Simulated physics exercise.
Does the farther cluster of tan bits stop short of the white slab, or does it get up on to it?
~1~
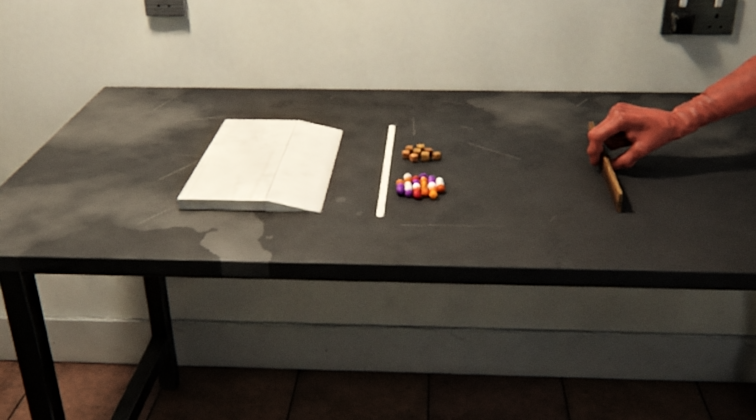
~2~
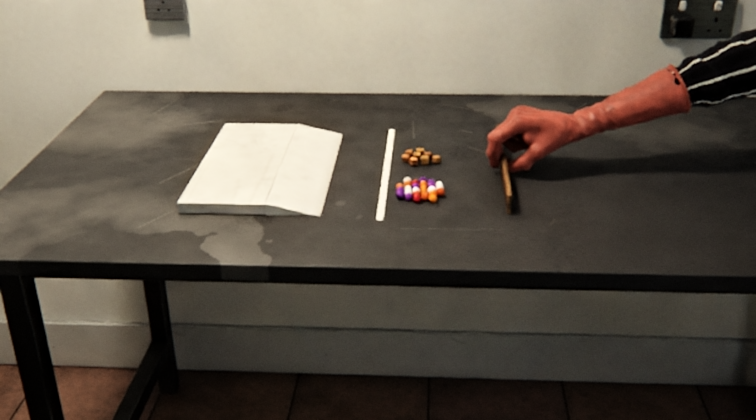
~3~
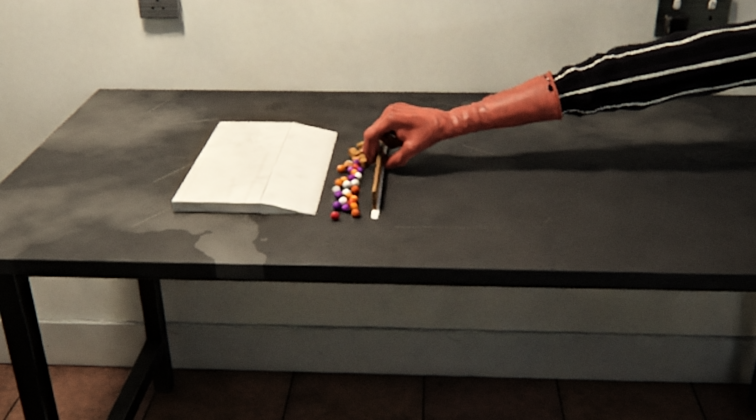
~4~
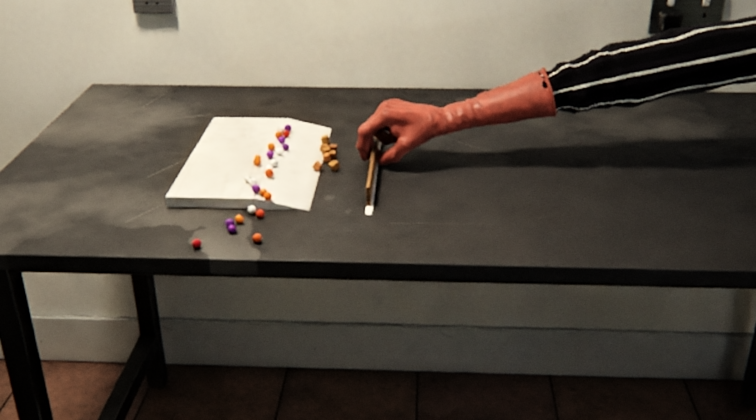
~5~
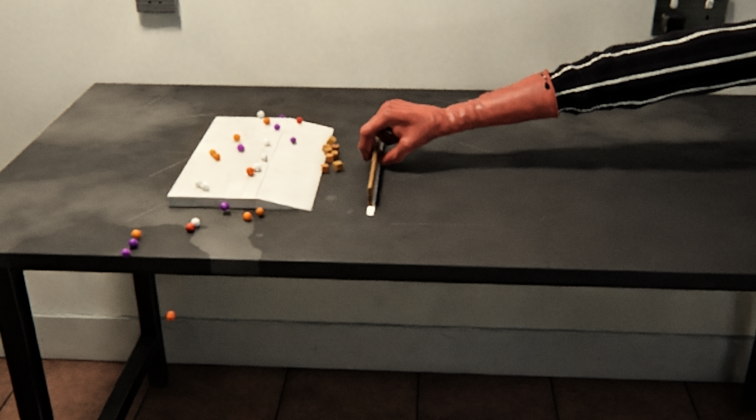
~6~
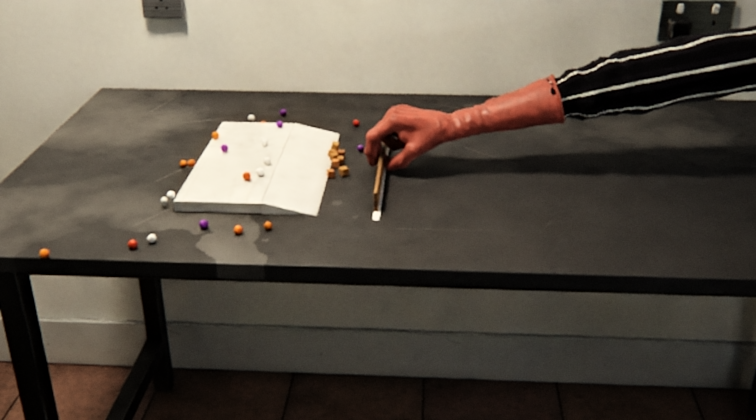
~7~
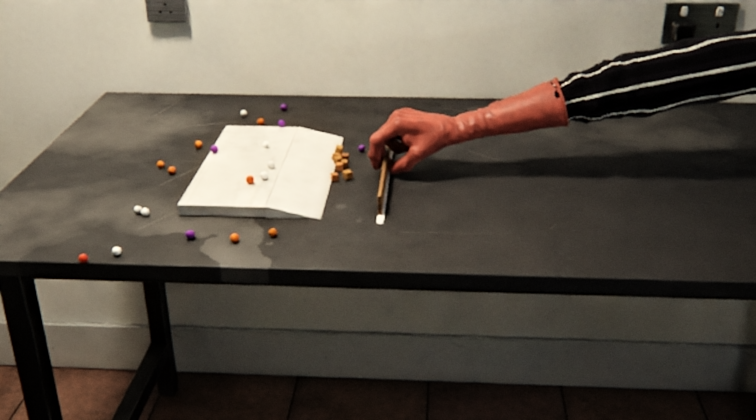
The farther tan bits stop short and never get on to the slab, while some of the nearer coloured balls do get up on to it.
On a dark tabletop against a pale wall, seen from the front and slightly above, a white slab with a sloping right edge lies left of a strip of white tape. Between the tape and a hand holding a wooden strip sit a farther cluster of tan bits and a nearer cluster of orange, purple, white and red balls. The hand sweeps the strip left, pushing both clusters along, and stops at the tape. The balls scatter over and around the slab, and an orange one drops off the table. Finally, a few balls rest on the slab, while the tan bits sit against its right edge.
